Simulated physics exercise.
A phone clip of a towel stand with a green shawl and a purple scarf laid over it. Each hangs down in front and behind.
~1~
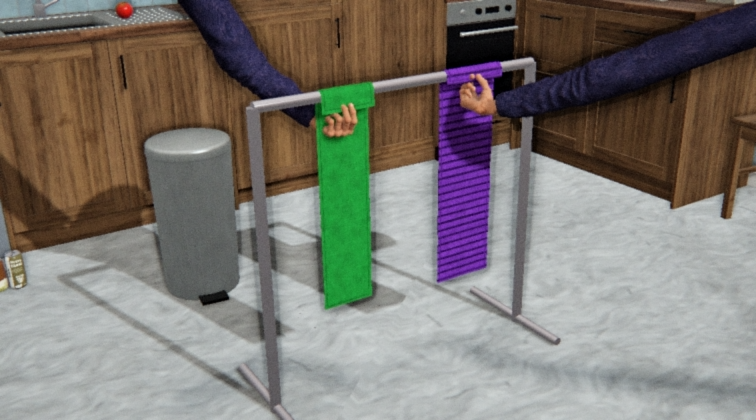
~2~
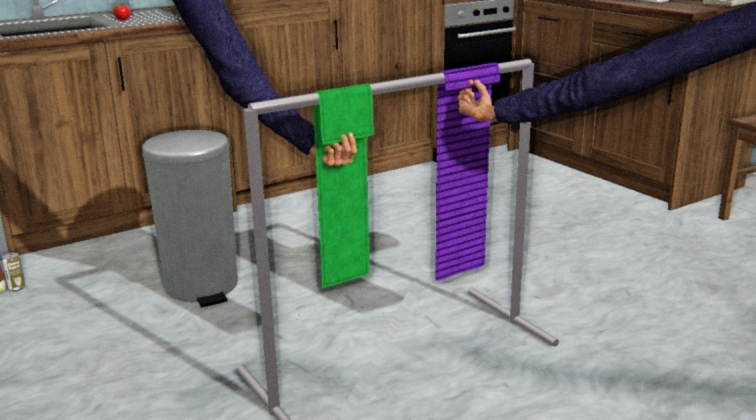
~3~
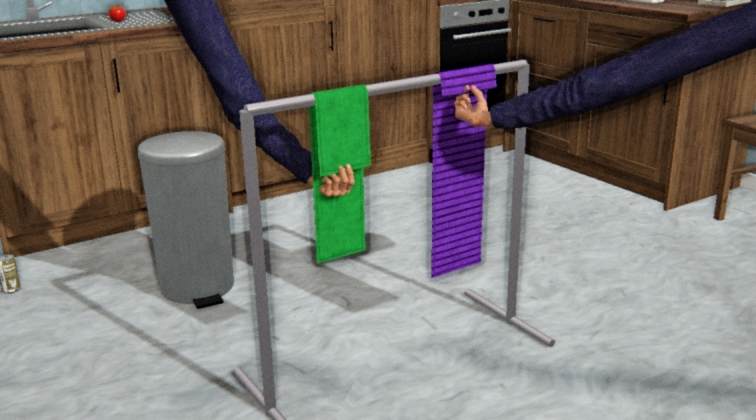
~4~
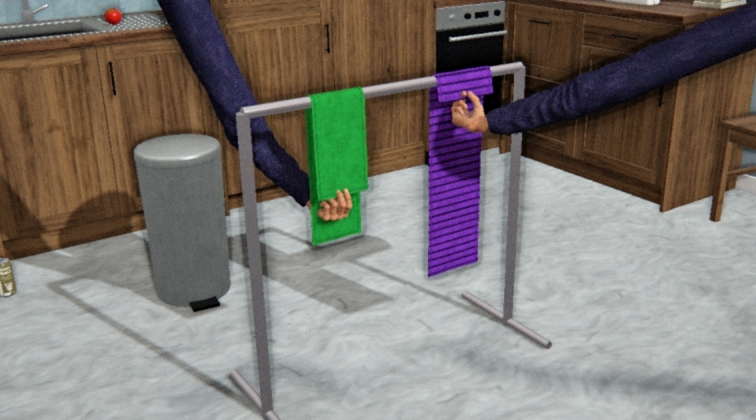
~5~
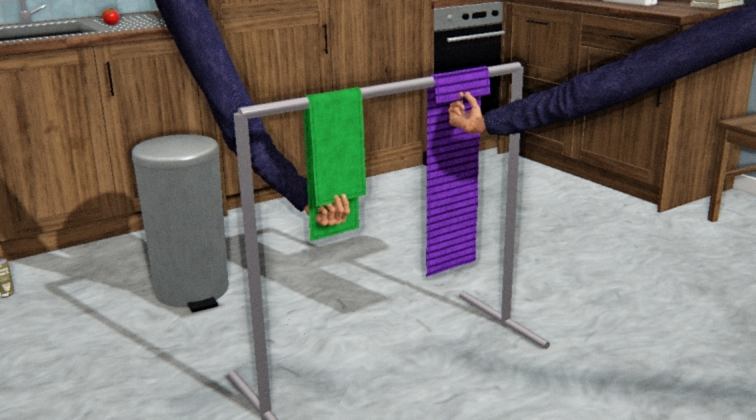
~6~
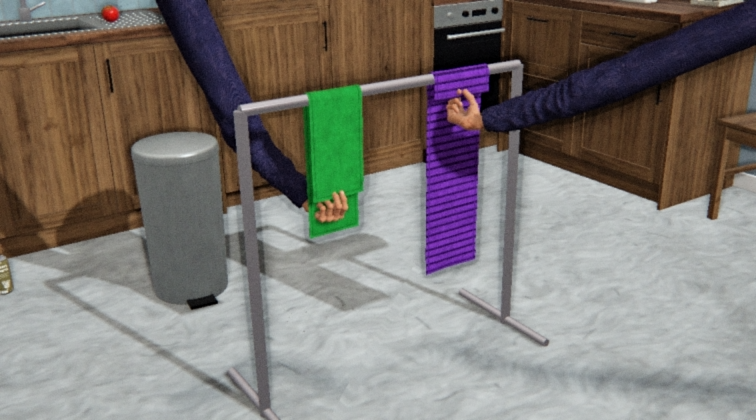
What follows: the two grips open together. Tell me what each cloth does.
In the end the green shawl stays on; the purple scarf slips to the floor.
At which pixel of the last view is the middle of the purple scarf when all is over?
Close to (446, 337).
Then, 0.50 s later than the last view, shawl at rest on the rail; scarf clear of the rail and dropping near (448, 295).
Then, 0.82 s later than the last view, shawl at rest on the rail; scarf in a heap on the floor near (446, 337).
Finally, shawl at rest on the rail; scarf in a heap on the floor near (446, 337). The green shawl hangs there and the purple scarf is pulled off by its long side.
